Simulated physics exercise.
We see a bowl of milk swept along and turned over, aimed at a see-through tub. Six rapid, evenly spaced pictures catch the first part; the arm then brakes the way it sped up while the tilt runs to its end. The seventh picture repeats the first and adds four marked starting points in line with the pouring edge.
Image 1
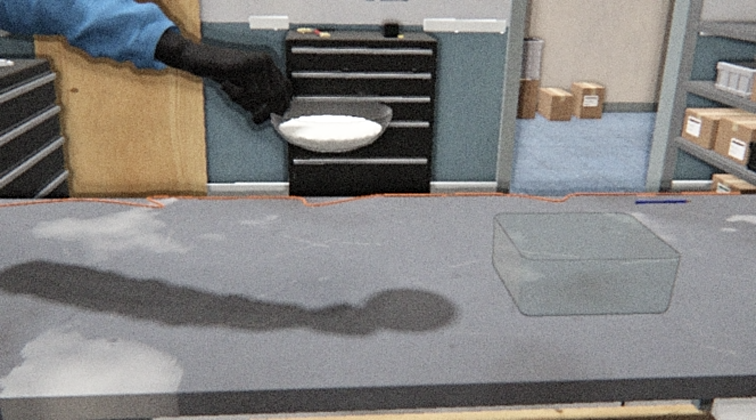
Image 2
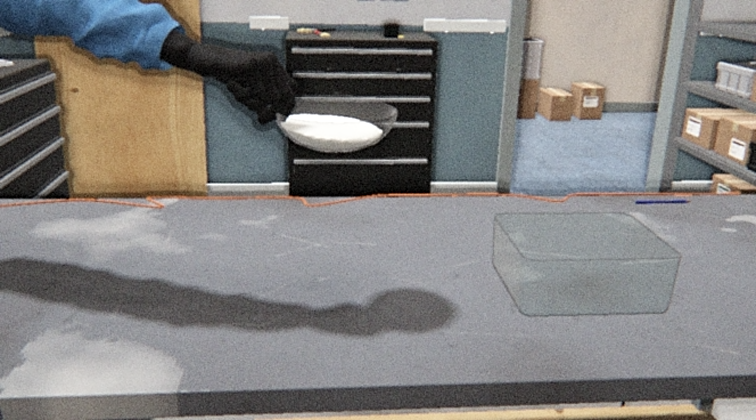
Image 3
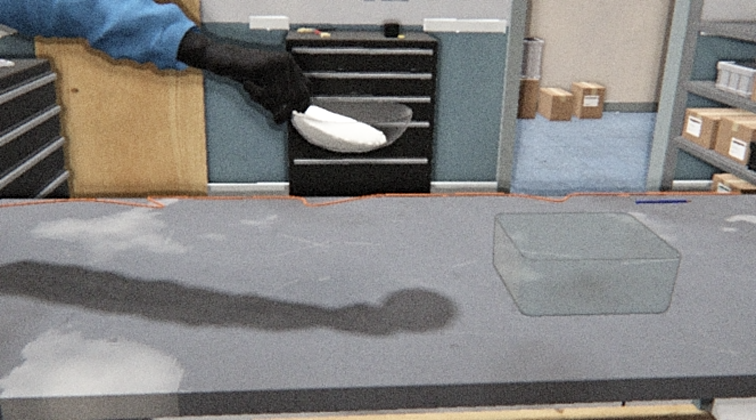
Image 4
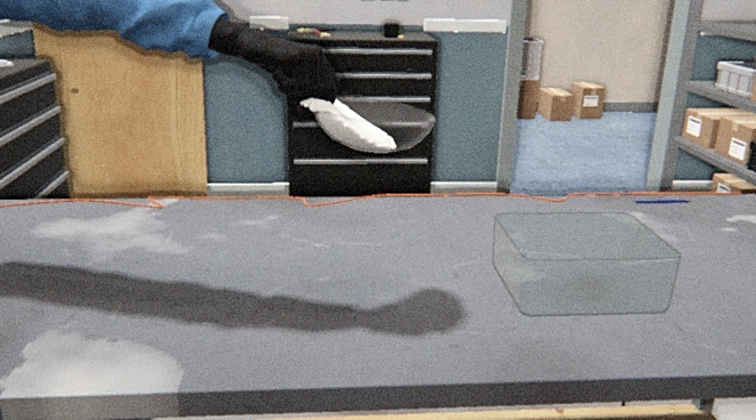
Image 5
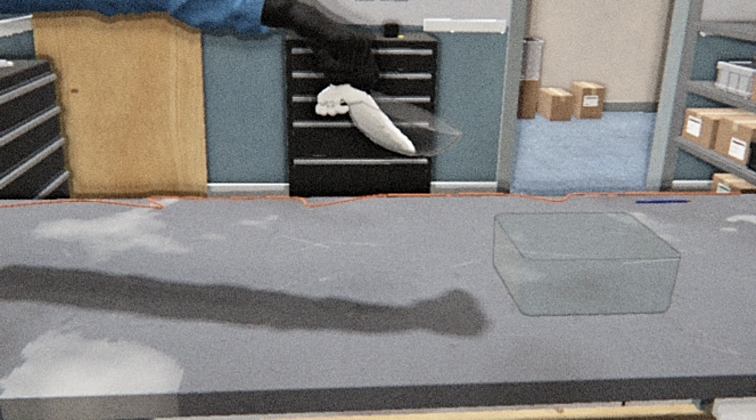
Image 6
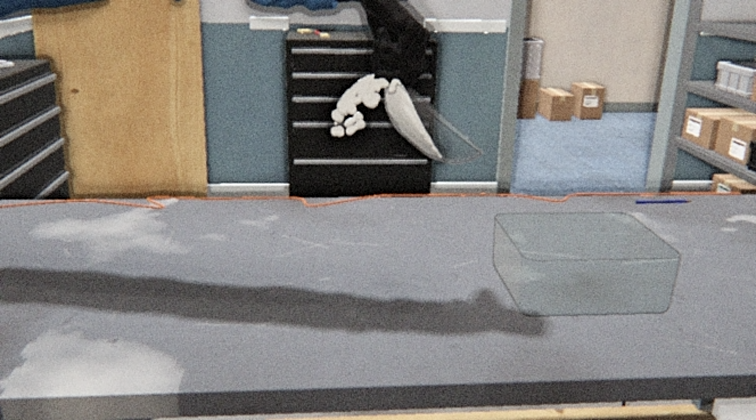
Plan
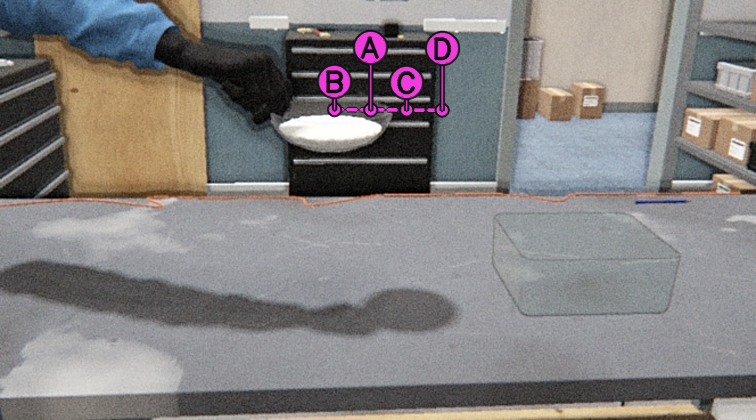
A gloved hand moves a bowl right and tips it, and milk spills over its left rim.
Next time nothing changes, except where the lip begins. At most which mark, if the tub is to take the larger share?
A.
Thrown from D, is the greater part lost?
No, not at all.
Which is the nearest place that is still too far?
That is place B.
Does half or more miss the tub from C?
No, not at all.
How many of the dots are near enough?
Three of them.
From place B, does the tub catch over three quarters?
No, it does not.
On the marked copy, A at (370, 109); B at (334, 109); C at (406, 110); D at (442, 110).
If A is chosen, about 64 % lands in the tub, 26 % falls short and 10 % goes beside or beyond.
If B is chosen, about 31 % lands in the tub, 64 % falls short and 5 % goes beside or beyond.
If C is chosen, about 70 % lands in the tub, 20 % falls short and 10 % goes beside or beyond.
If D is chosen, about 75 % lands in the tub, 18 % falls short and 7 % goes beside or beyond.
